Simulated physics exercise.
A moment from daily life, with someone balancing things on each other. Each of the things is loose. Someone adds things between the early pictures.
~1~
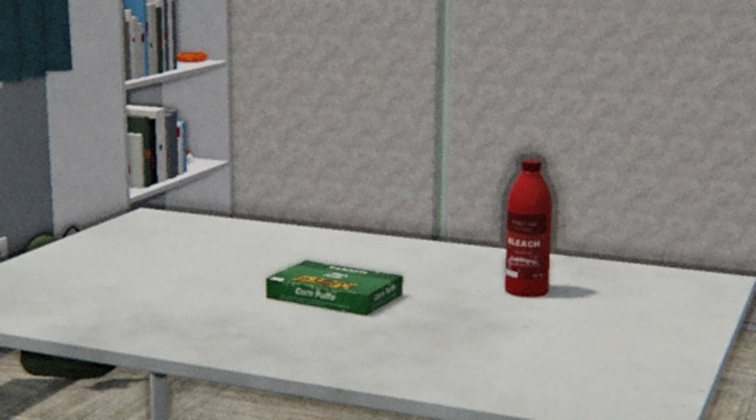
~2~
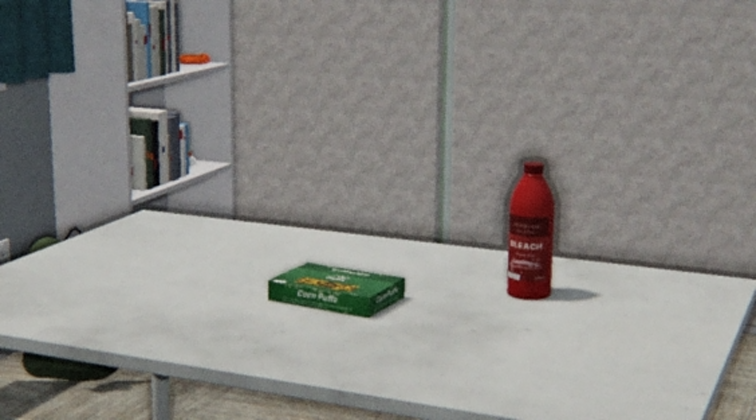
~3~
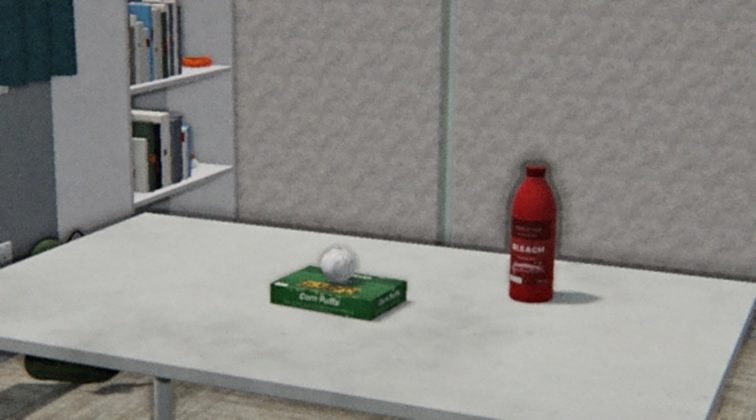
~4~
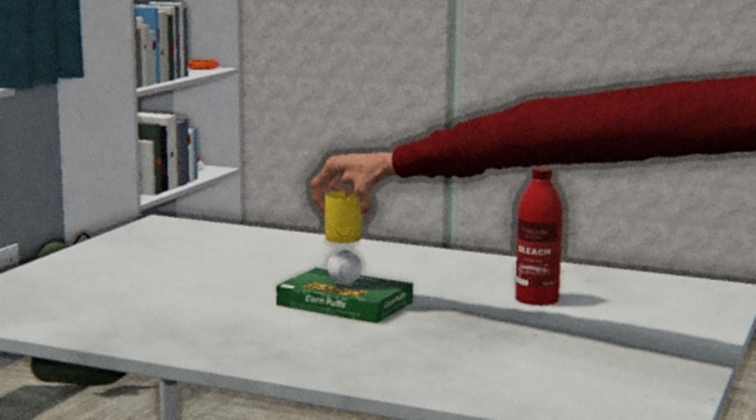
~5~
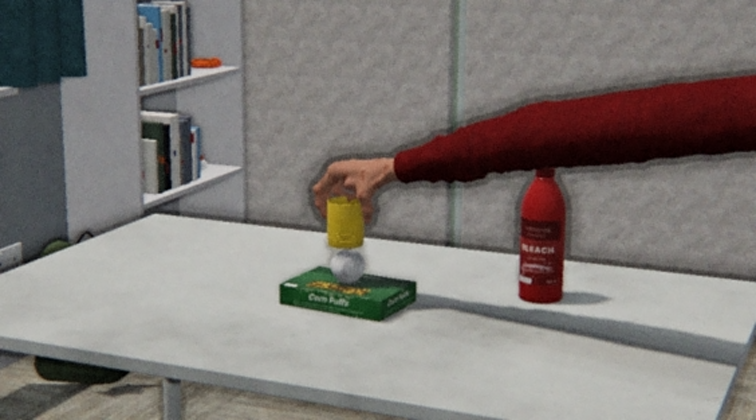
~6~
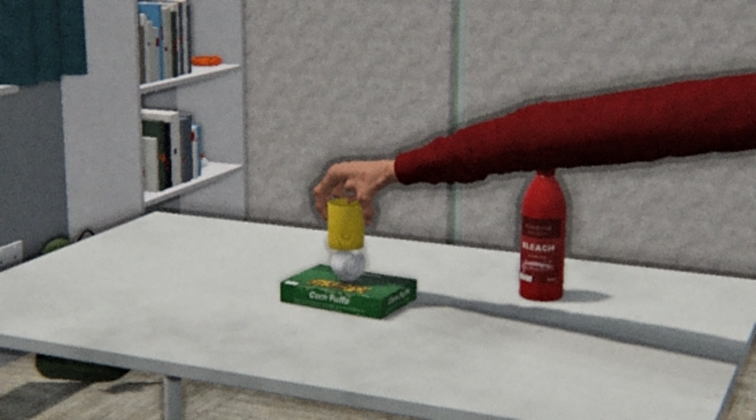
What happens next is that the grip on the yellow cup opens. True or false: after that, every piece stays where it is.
False.
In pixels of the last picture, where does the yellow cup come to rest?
Close to pixel (237, 265).
Then, 0.50 s past the last view, yellow cup now fallen.
Then, 0.70 s past the last view, things are still on the move.
Finally, fallen, yellow cup; the other 3 still in place. Final places as the last picture's camera would see them, yellow cup near (237, 265). The pile comes apart.
